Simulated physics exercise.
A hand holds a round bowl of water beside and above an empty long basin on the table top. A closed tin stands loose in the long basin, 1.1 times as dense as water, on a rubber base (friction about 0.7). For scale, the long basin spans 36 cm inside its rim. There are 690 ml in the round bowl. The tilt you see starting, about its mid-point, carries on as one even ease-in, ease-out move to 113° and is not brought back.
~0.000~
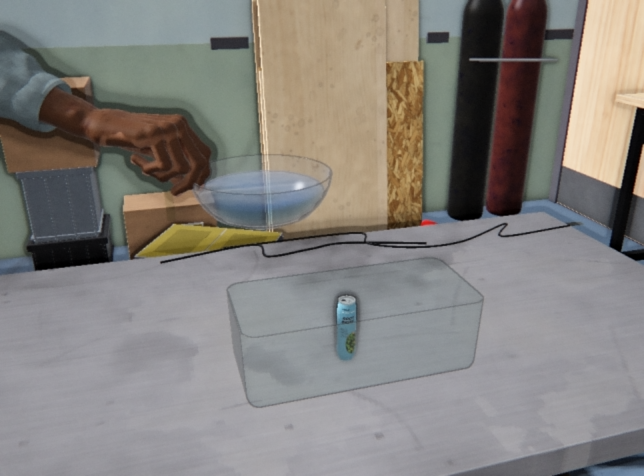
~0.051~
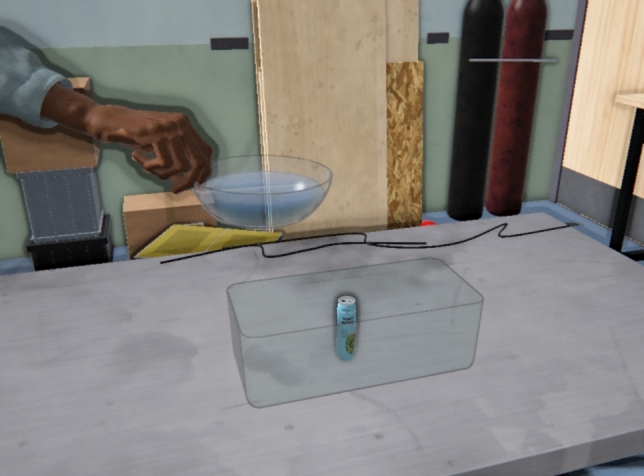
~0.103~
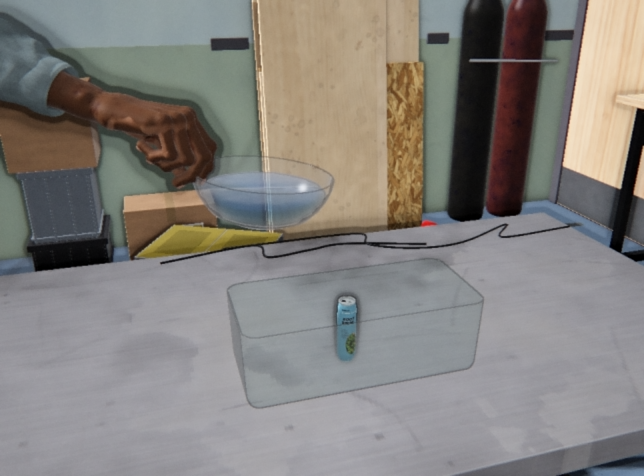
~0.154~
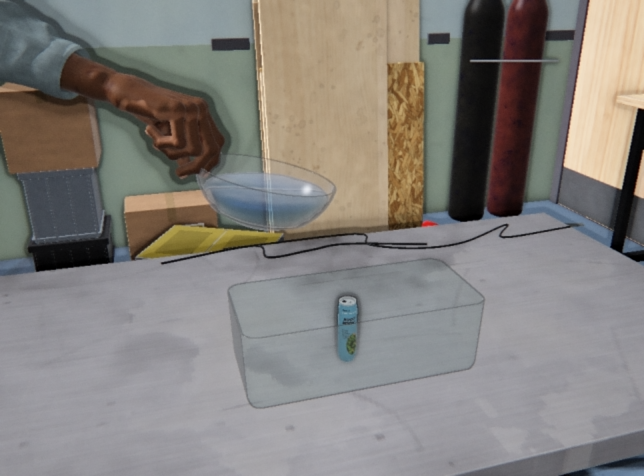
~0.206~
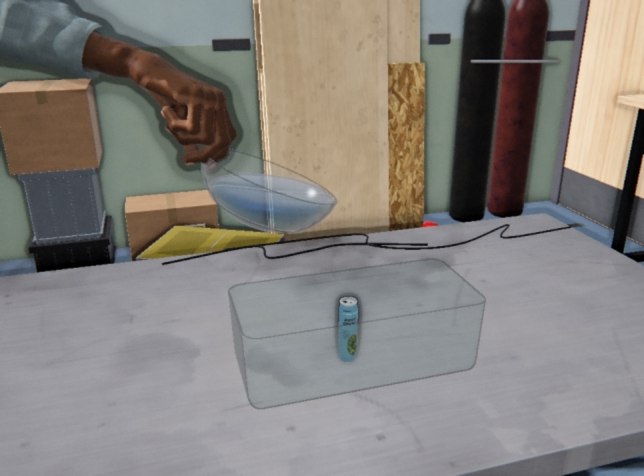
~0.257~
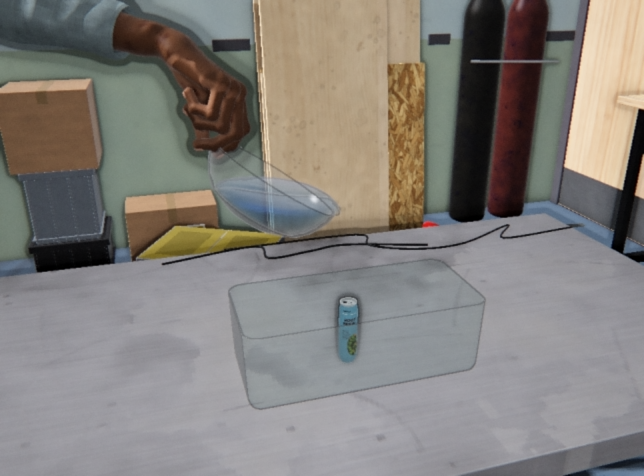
In a workshop, a hand held a glass bowl of water behind a clear basin with a small can standing inside, then raised the bowl's left side, tilting it steeply to the right.
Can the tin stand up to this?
It keeps standing.
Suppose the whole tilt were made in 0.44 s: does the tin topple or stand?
Then it topples.
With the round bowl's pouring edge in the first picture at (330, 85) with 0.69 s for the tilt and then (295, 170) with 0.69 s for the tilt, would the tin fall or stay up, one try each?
First it goes over; then it topples.
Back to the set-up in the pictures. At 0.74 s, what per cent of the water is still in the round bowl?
About 0 per cent.
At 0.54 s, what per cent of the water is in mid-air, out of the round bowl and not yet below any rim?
About 30 per cent.
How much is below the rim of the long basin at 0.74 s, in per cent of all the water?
Some 94 per cent.
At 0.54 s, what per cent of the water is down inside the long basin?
About 68 per cent.
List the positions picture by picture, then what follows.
In the first frame, it leans 0°; its right rim is at (328, 168); the water meets the walls at (197, 192) and (322, 181); the long basin's rim runs from (234, 311) to (461, 278); the tin's top is at (347, 303).
In the second frame, it leans 2°; its right rim is at (329, 170); the water meets the walls at (197, 192) and (322, 183).
In the third frame, it leans 6°; its right rim is at (330, 176); the water meets the walls at (199, 190) and (322, 185).
In the fourth frame, it leans 13°; its right rim is at (332, 185); the water meets the walls at (203, 187) and (326, 189).
In the fifth frame, it leans 23°; its right rim is at (333, 196); the water meets the walls at (209, 185) and (330, 192).
In the sixth frame, it leans 34°; its right rim is at (330, 210); the water meets the walls at (216, 187) and (314, 195); 6 per cent is over the edge.
After 0.54 s the tilt is 100° and 1 per cent is still to pour; the tin stands where it began.
After 0.74 s the tilt is 113° and 0 per cent is still to pour; the tin stands where it began.
After 0.96 s the tilt is 113° and 0 per cent is still to pour; the tin stands where it began.
After 1.19 s the tilt is 113° and 0 per cent is still to pour; the tin stands where it began.
In the end the tin stands where it began.
